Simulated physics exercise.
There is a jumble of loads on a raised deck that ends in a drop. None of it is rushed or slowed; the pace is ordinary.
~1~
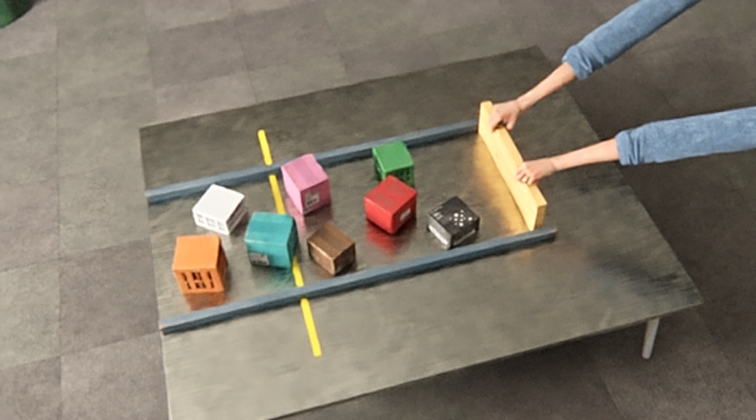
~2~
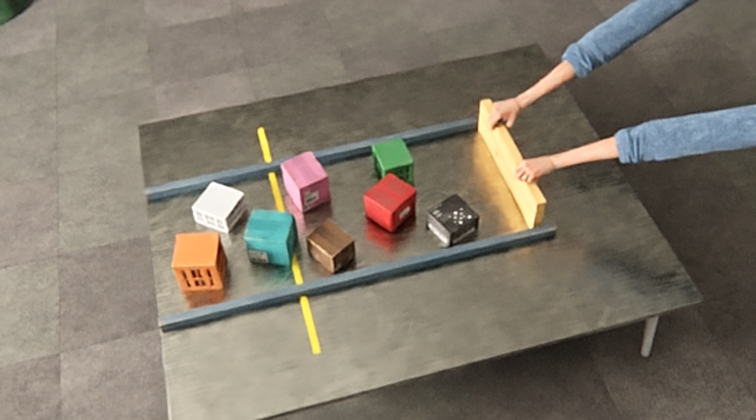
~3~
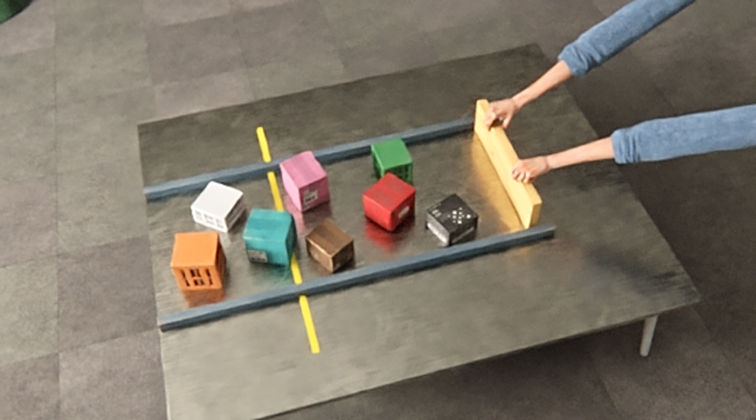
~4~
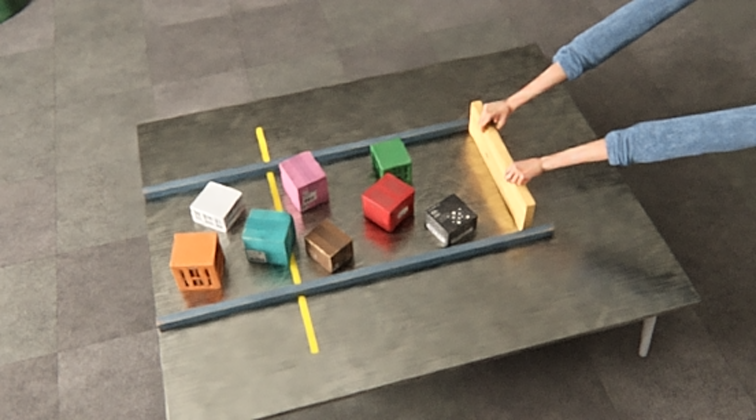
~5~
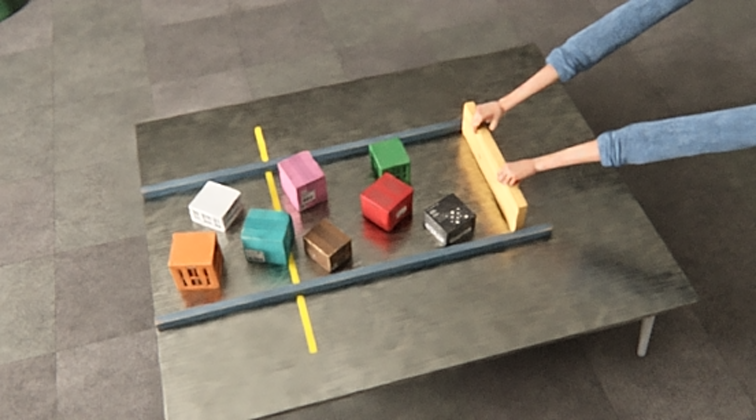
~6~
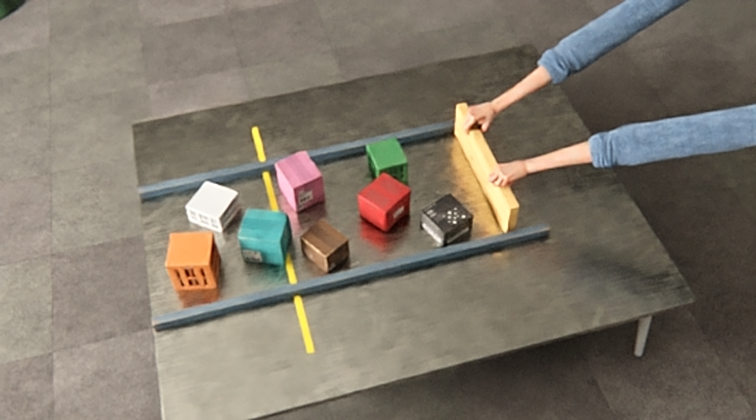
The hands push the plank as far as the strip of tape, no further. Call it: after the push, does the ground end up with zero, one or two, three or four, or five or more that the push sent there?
The ground ends up with zero.
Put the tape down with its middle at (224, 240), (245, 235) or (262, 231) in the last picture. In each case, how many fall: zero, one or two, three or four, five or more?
Taking the places in the order asked: 1 or 2, then none at all, then zero.
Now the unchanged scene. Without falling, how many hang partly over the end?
You'd get 0.
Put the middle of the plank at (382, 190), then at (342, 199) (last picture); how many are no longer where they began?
Counts: 3, 6.
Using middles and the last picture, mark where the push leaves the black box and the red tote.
In order, first (268, 260), then (258, 221).
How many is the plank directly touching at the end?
At rest, 3 are in contact.
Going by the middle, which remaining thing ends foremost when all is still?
Foremost: The orange crate.
A little later, none off yet; orange crate at rest near (194, 261); white crate at rest near (214, 206); turquoise parcel at rest near (266, 237).
When it is over, the number that fall off is zero.
